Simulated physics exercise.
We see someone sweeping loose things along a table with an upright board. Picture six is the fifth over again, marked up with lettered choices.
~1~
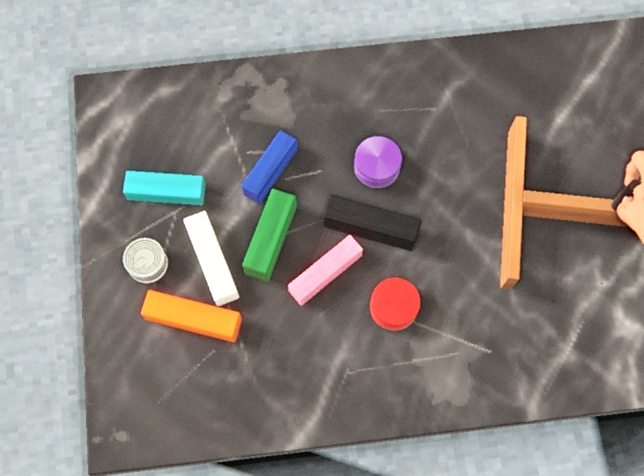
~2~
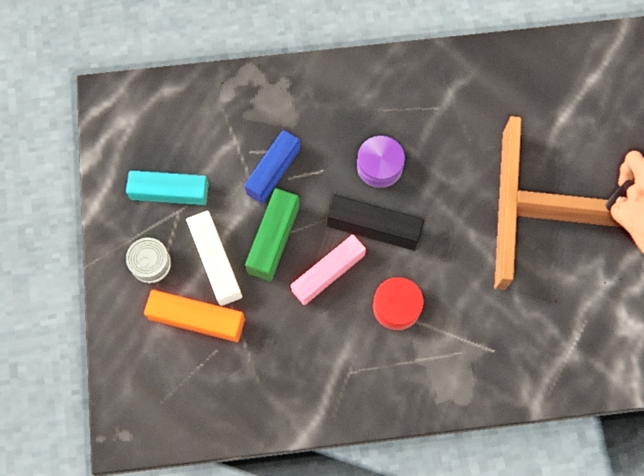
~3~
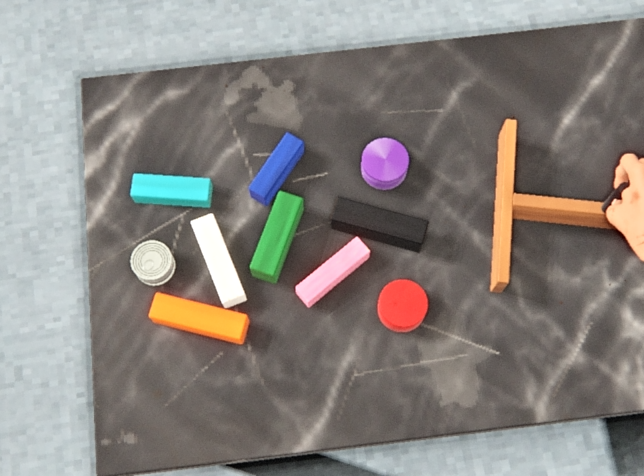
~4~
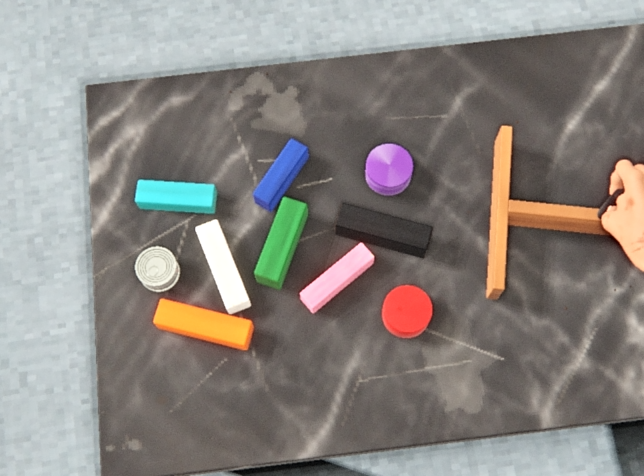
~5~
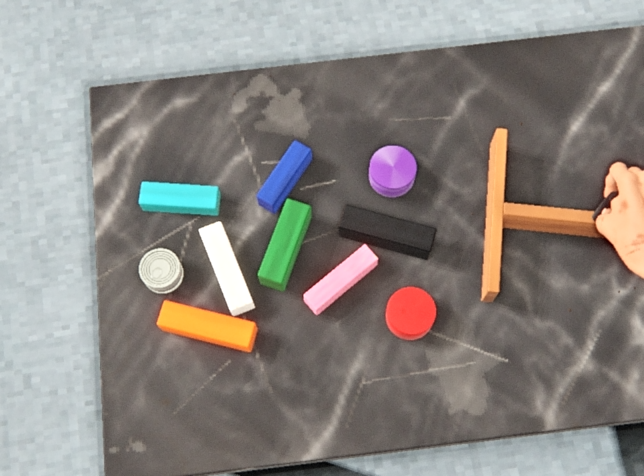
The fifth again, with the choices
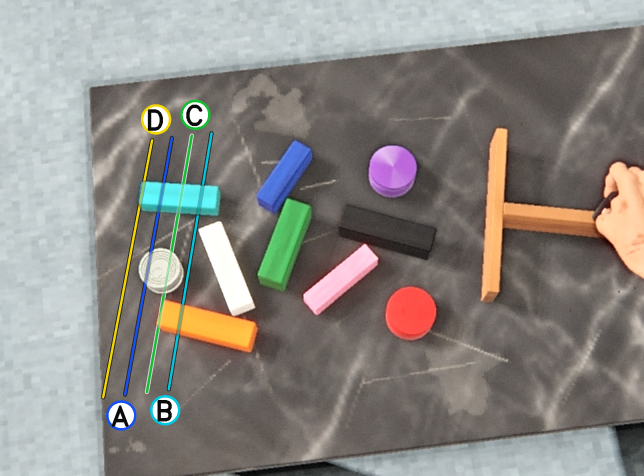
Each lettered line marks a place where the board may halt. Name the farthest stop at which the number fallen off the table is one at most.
No second one falls up to B.
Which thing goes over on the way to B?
It is the grey tin.
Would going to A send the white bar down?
Yes.
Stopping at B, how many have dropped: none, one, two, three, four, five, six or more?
One.
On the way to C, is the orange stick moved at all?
Yes.
On the marked copy, A at (149, 260); B at (191, 255); C at (170, 257); D at (129, 262).
Taking B. A third of the way, board (387, 220); red tin (368, 335); blue stick (280, 175).
Two thirds of the way, board (277, 233); turquoise stick (165, 196); orange stick (192, 328).
When it is over, board (190, 243); grey tin over the edge; orange stick (105, 336); one fallen.
As for the rest, A drops four; C drops two; D drops five.
